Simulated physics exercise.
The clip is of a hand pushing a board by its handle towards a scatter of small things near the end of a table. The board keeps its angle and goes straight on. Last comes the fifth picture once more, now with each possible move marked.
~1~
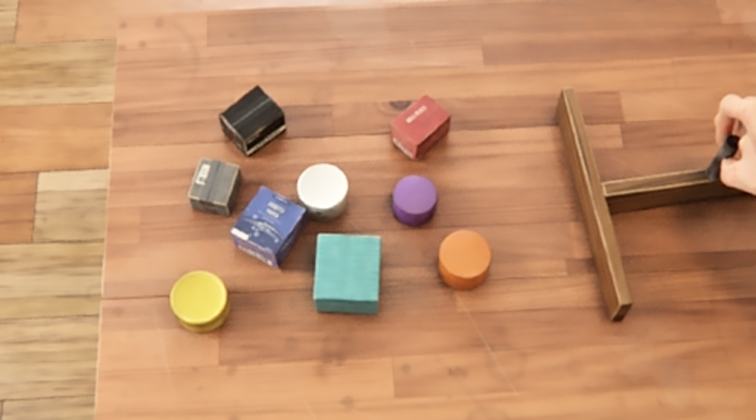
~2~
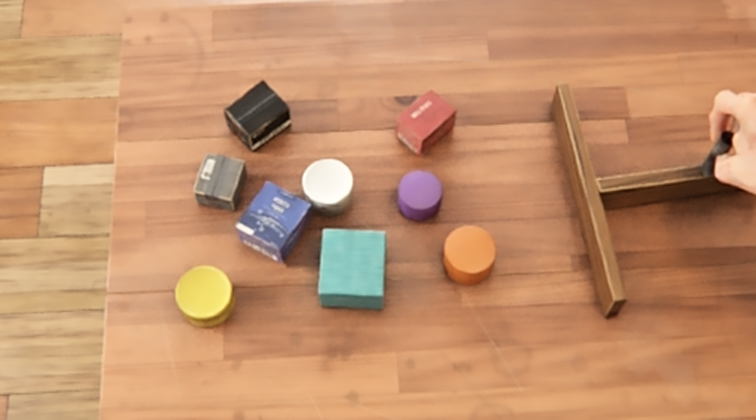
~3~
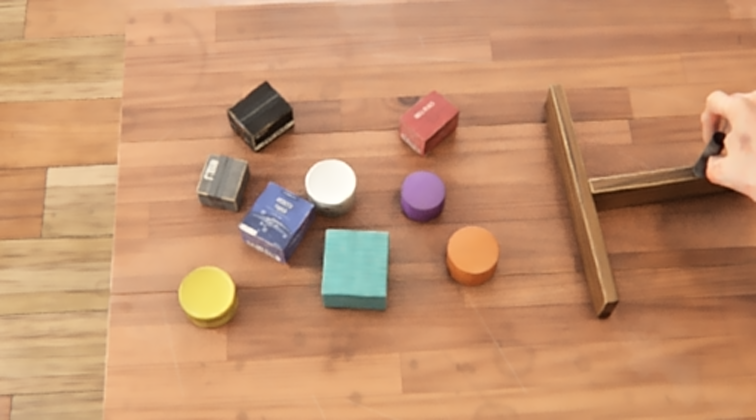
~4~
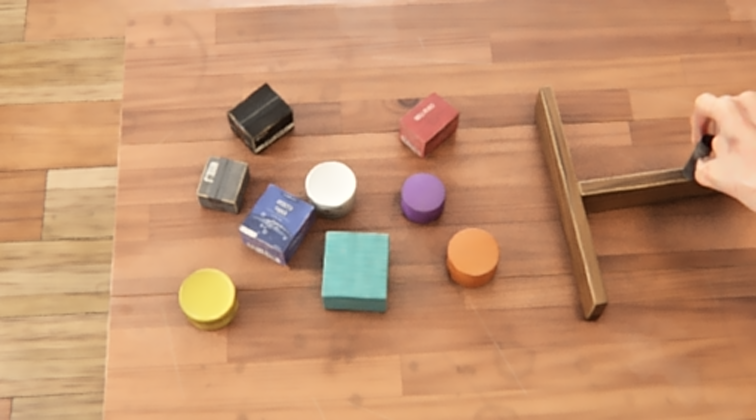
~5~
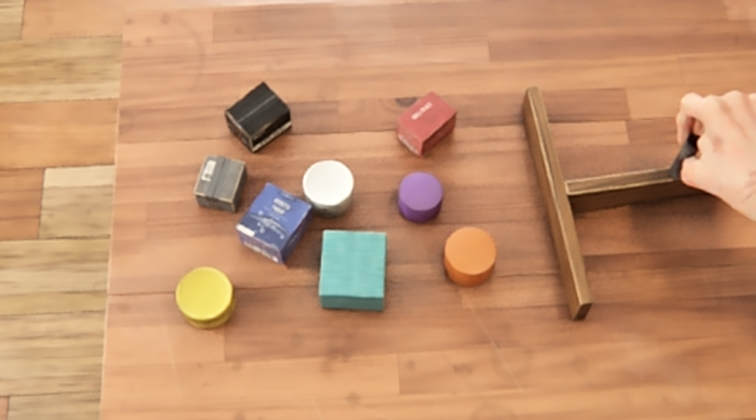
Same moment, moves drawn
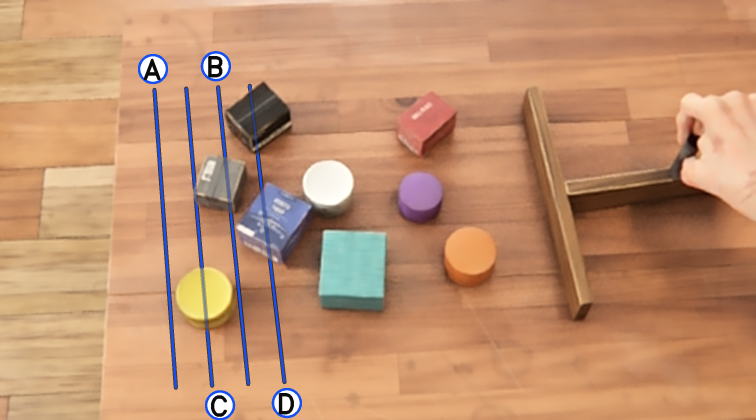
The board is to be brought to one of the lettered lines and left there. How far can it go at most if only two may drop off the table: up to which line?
No third one falls up to C.
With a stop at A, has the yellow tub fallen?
Yes.
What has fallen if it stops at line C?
It is the yellow tub.
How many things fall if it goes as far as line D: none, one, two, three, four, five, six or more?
The count is none.
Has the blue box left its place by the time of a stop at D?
Yes.
On the marked copy, A at (164, 229); B at (232, 226); C at (198, 228); D at (266, 224).
With C. Early on, board (430, 195); turquoise block (348, 271); red box (375, 131).
Further on, board (300, 201); yellow tub (164, 315); black box (212, 117).
At the end, board (198, 206); yellow tub over the edge; grey box (124, 186); one fallen.
As for the rest, A drops three; B is within the limit but short; D is within the limit but short.
